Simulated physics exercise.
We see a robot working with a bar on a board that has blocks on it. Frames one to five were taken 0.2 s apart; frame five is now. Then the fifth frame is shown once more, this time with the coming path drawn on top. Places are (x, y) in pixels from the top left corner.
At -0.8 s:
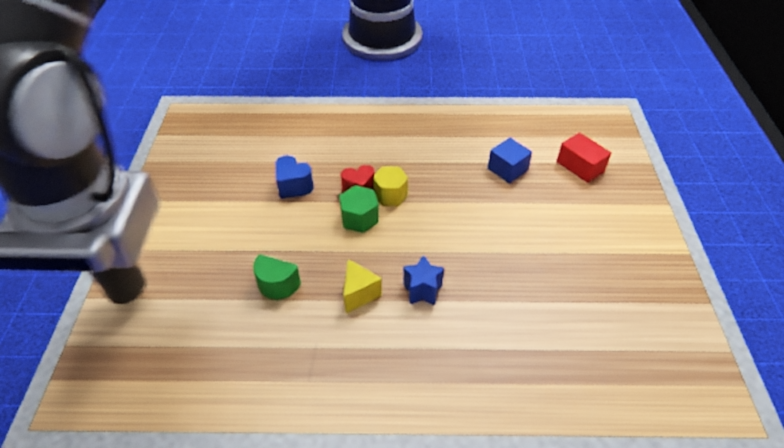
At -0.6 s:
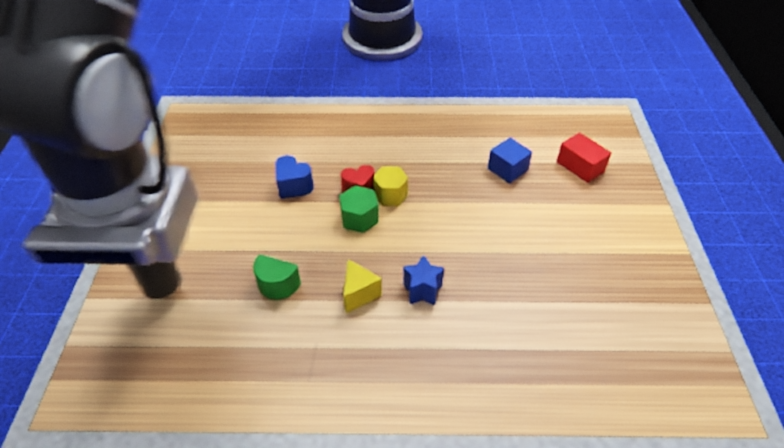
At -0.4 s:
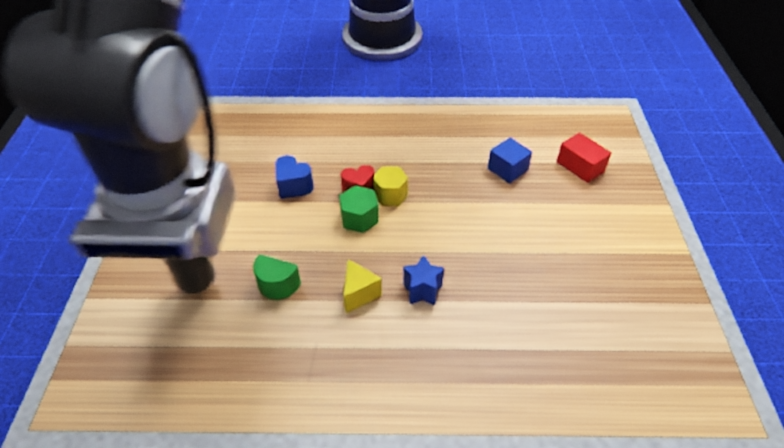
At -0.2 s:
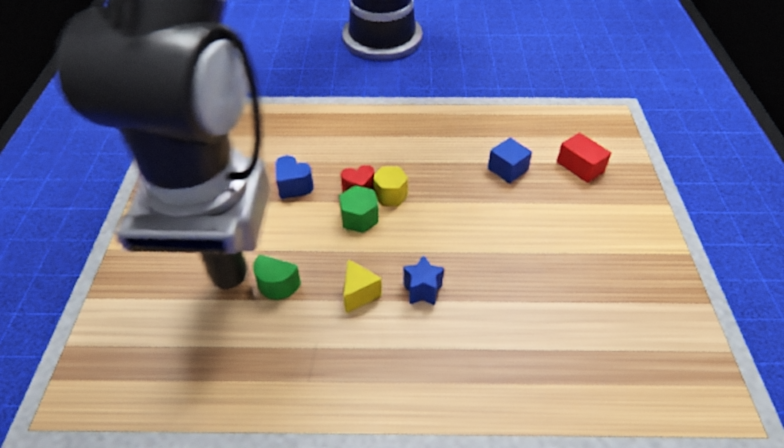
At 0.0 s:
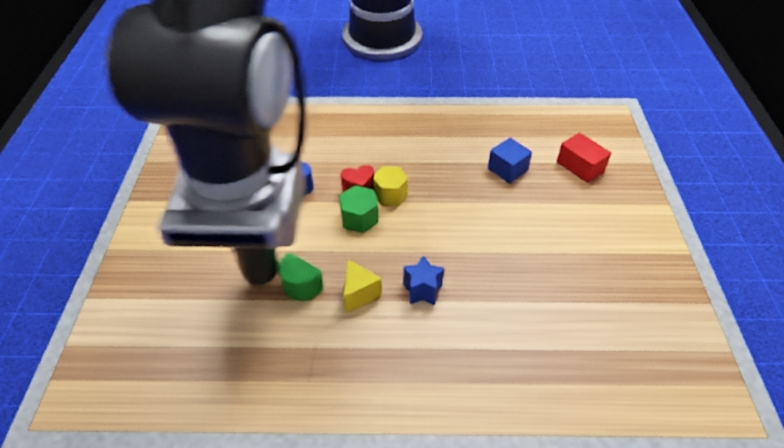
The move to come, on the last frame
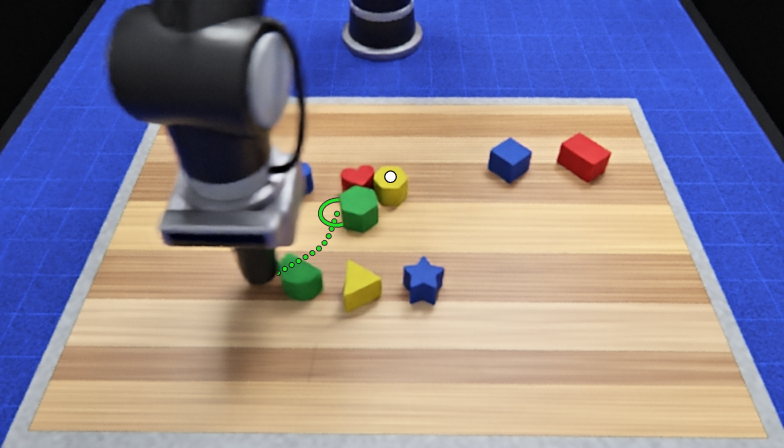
The clip opens with a robot arm at the left edge of a wooden board scattered with small coloured blocks. The arm glides steadily right, its dark bar low over the board, until it reaches the green D-shaped block and pushes it a short way toward the yellow triangle, while the other blocks stay still.
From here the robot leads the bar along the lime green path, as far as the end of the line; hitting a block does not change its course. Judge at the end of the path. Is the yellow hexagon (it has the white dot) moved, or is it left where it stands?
It is shoved along.
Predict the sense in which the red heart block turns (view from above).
Spins counterclockwise.
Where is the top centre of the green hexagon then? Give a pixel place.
When the path ends, it will be at (371, 188).
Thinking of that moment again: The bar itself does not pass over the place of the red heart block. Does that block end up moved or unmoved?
Displaced.
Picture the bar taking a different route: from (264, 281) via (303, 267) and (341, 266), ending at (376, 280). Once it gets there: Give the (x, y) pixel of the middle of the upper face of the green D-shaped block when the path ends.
Its top centre is at about (385, 292).
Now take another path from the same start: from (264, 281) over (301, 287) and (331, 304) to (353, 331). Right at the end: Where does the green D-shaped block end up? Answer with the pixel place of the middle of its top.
The answer is (394, 318).
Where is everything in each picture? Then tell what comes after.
Tip of the bar at (126, 288), middles of tops, green D-shaped block at (272, 268), red heart block at (358, 174), green hexagon at (358, 200), yellow hexagon at (391, 177), in the first picture.
Bar at (161, 283), nothing pushed, in the second picture.
Bar at (196, 278), nothing pushed, in the third picture.
Bar at (229, 273), nothing pushed, in the fourth picture.
Bar at (261, 269), green D-shaped block at (297, 269), red heart block at (358, 174), green hexagon at (358, 200), yellow hexagon at (391, 177), in the fifth picture.
The line goes from (264, 281) through (298, 261) and (327, 240) to (338, 212); the dot is on the yellow hexagon.
What follows on the original path. One third of the way, bar at (297, 249); green D-shaped block at (319, 263), turned 60° clockwise.
Two thirds of the way, bar at (326, 227); green D-shaped block at (321, 263), turned 70° clockwise.
At the end, bar at (336, 200); green D-shaped block at (321, 263), turned 70° clockwise; red heart block at (364, 166), turned 40° anticlockwise; green hexagon at (371, 188), turned 50° clockwise; yellow hexagon at (400, 174).
